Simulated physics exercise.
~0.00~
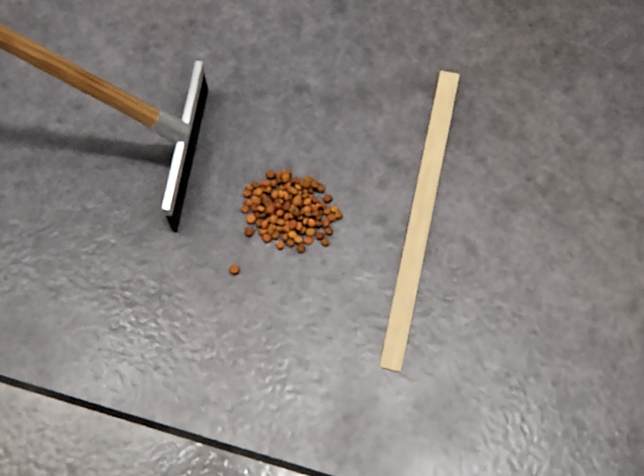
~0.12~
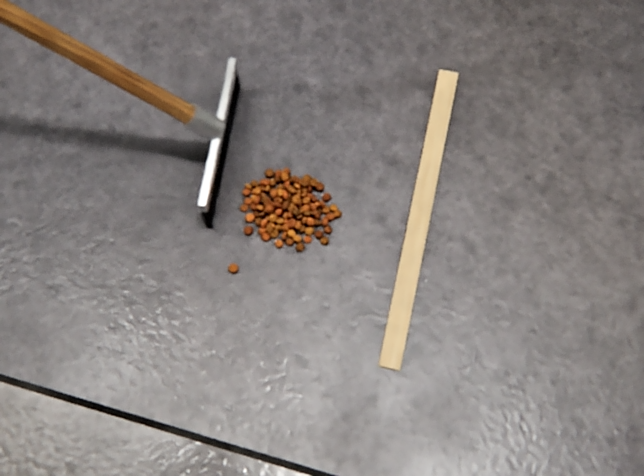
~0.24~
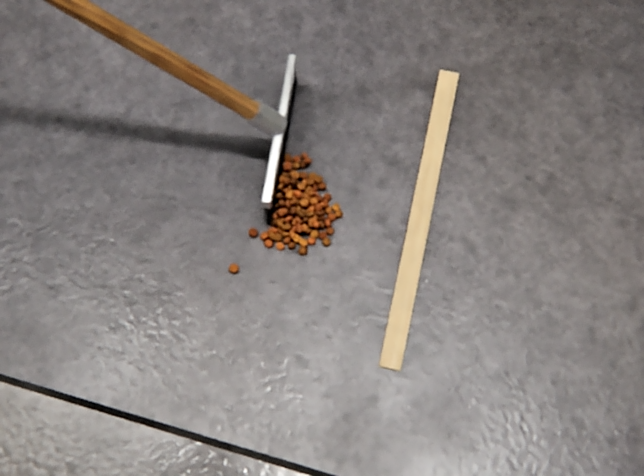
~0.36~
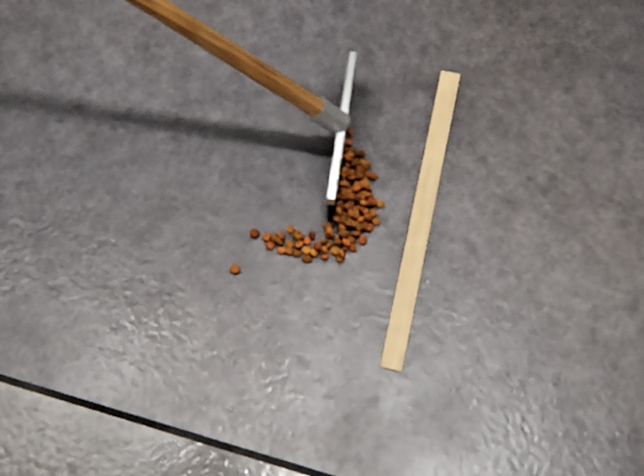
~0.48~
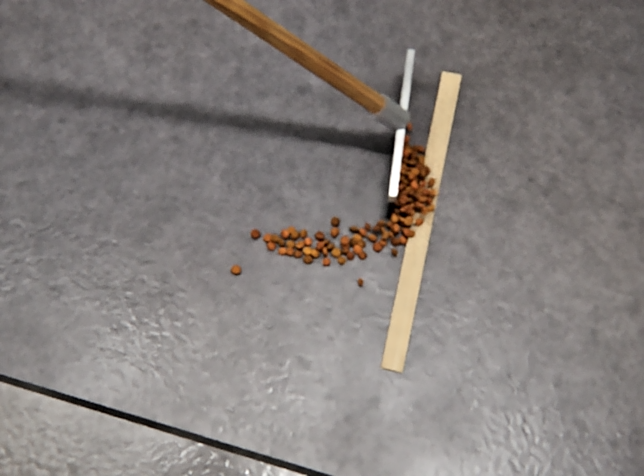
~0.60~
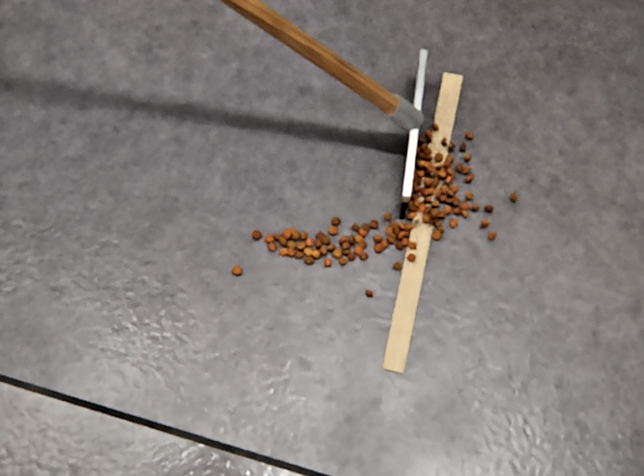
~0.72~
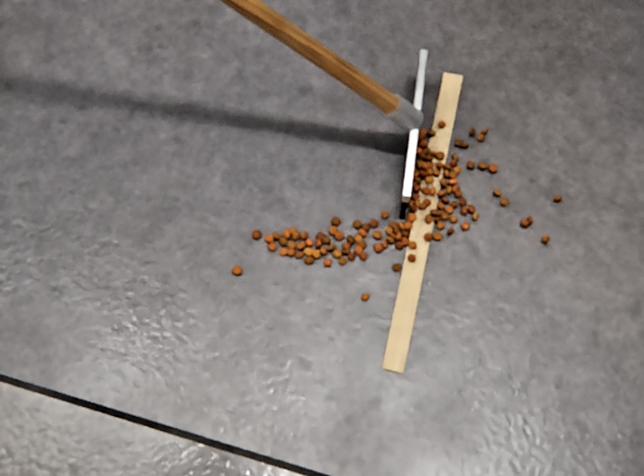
Squeegee pushing a pile of brown kibble rightwards into a pale wooden strip, pieces trailing behind, some scattering over and beyond it.
